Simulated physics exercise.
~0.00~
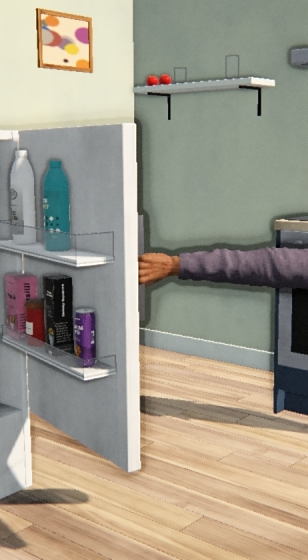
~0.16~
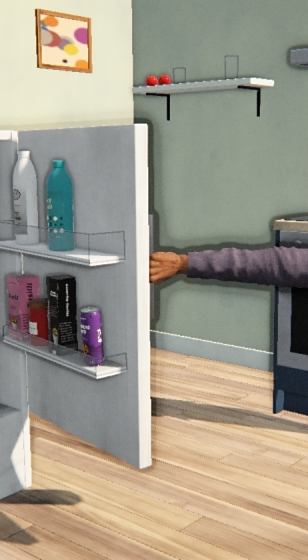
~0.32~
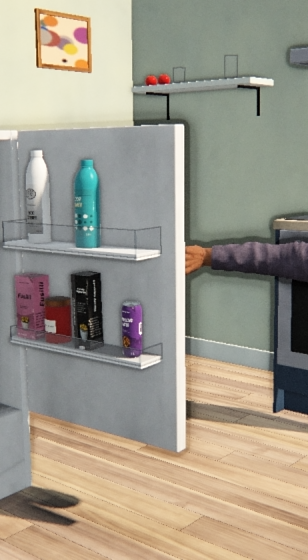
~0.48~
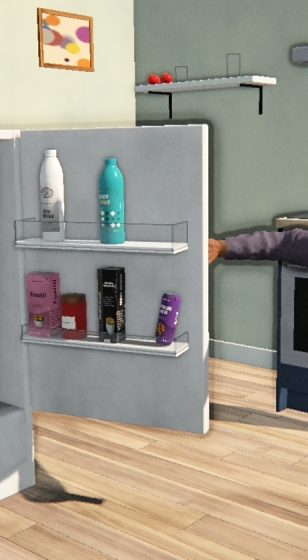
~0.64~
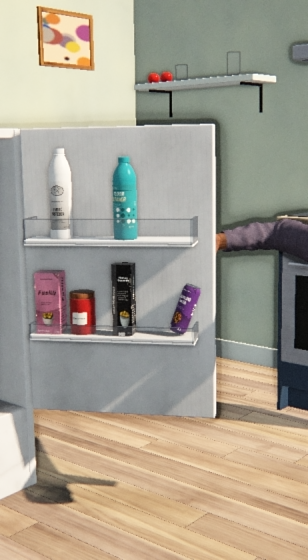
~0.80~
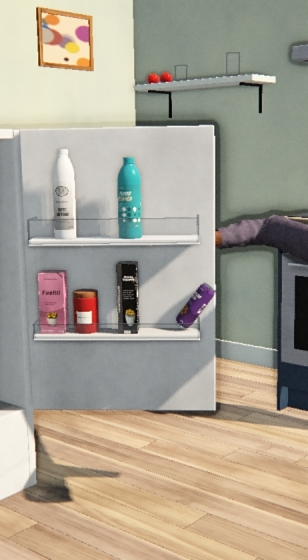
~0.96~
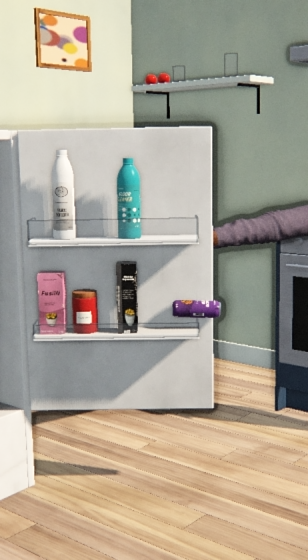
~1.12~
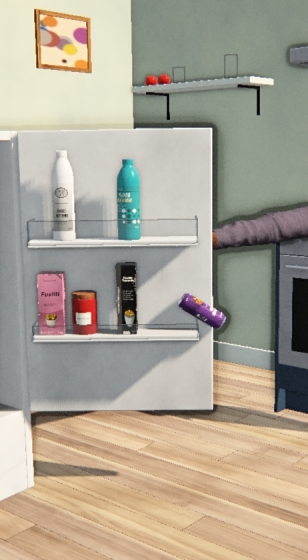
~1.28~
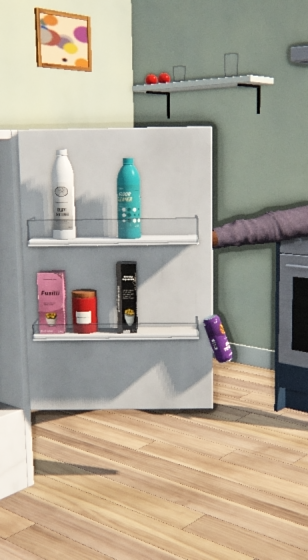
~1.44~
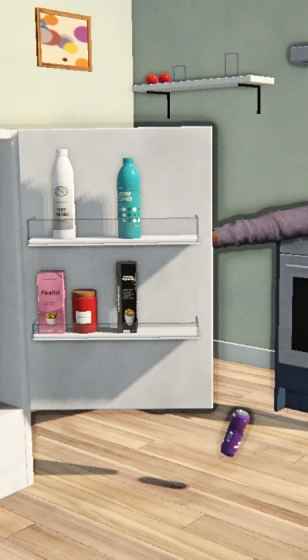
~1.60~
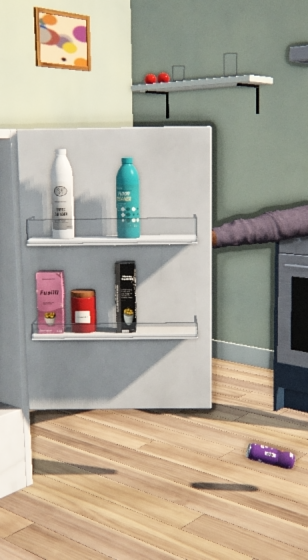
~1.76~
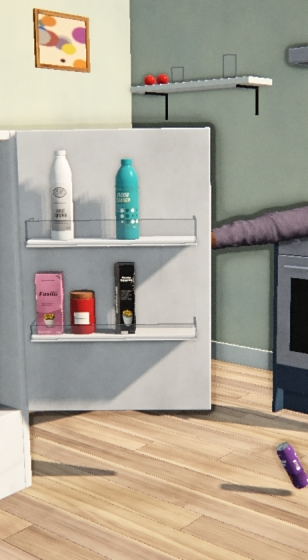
A hand swung the fridge door open to the right, and the purple can at the end of the lower shelf tipped over the edge, dropped to the floor and rolled off to the right, while the other bottles and containers stayed upright.
